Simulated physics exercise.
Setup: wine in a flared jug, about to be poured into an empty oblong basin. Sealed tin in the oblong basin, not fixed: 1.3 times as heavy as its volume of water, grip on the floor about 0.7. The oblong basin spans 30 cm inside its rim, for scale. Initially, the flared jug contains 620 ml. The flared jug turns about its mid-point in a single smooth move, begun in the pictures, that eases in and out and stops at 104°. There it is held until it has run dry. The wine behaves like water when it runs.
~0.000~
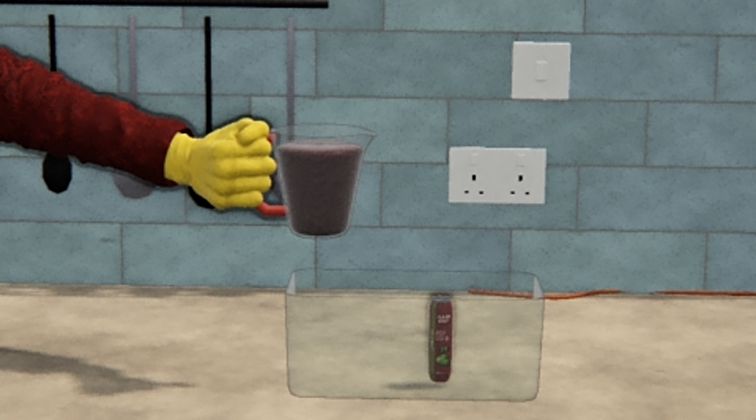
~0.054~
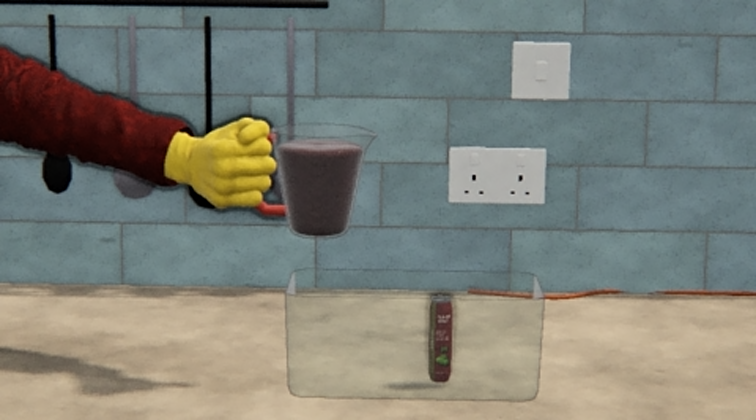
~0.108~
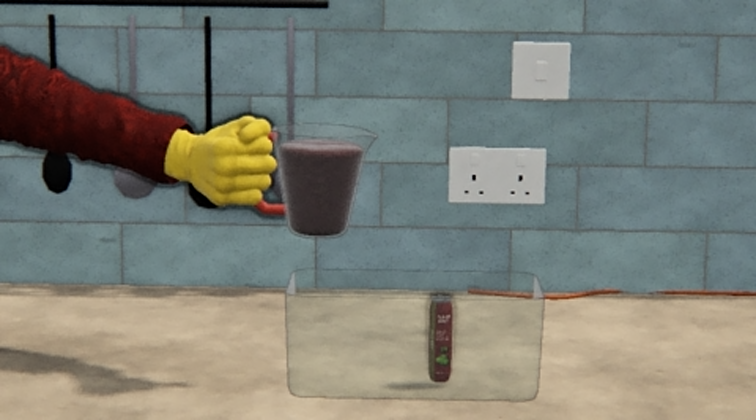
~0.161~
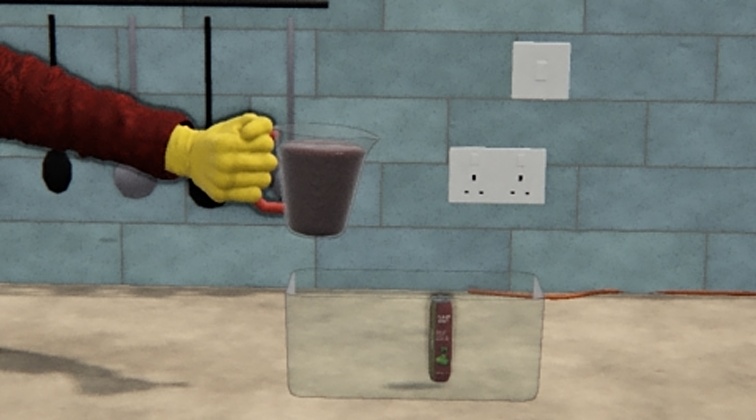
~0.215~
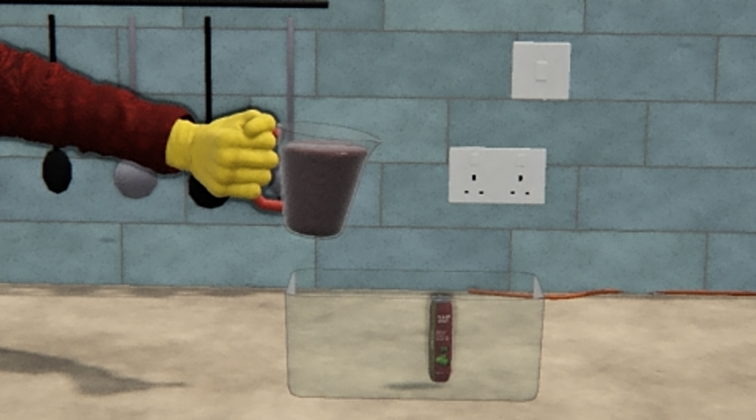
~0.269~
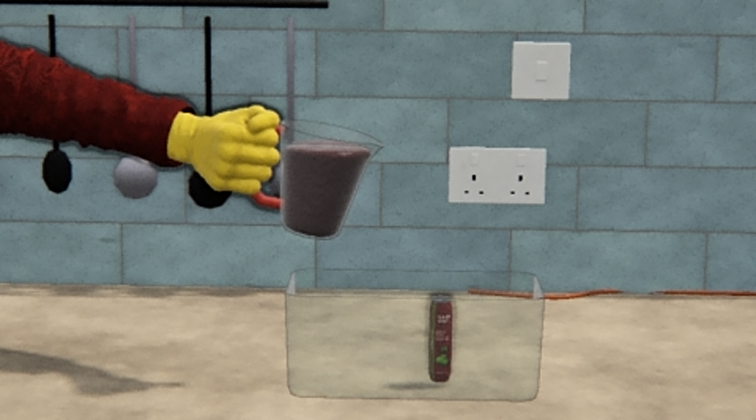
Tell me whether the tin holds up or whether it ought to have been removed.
The tin ought to have been removed.
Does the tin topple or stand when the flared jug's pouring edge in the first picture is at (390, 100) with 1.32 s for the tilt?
Then the tin remains standing.
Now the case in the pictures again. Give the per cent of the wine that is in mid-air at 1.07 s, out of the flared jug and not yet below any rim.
Some 14 % is up in the air.
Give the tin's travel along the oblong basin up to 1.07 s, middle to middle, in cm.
Measured centre to centre, about 0 cm.
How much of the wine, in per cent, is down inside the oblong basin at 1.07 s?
Near 64 in a hundred.
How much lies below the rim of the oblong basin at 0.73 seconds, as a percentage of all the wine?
Close to 6 in a hundred.
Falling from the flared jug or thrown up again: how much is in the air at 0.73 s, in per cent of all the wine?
Estimate: Some 18 % of the total.
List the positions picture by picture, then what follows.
The first frame shows tilt 0°; pouring edge (377, 133); surface from (277, 145) to (364, 146); the oblong basin's rim runs from (289, 283) to (540, 288); the tin's top is at (441, 302).
The second frame shows tilt 0°; pouring edge (377, 133); surface from (277, 145) to (365, 147).
The third frame shows tilt 2°; pouring edge (378, 135); surface from (278, 144) to (365, 147).
The fourth frame shows tilt 4°; pouring edge (380, 137); surface from (279, 144) to (367, 148).
The fifth frame shows tilt 7°; pouring edge (382, 140); surface from (282, 145) to (370, 149).
The sixth frame shows tilt 11°; pouring edge (385, 144); surface from (284, 146) to (373, 149).
After 0.73 s the tilt is 62° and 76 per cent is still to pour; the tin stands where it began.
After 1.07 s the tilt is 96° and 21 per cent is still to pour; the tin stands where it began.
After 1.42 s the tilt is 104° and 0 per cent is still to pour; the tin lies on its side.
After 1.80 s the tilt is 104° and 0 per cent is still to pour; the tin lies on its side.
In the end the tin lies on its side.
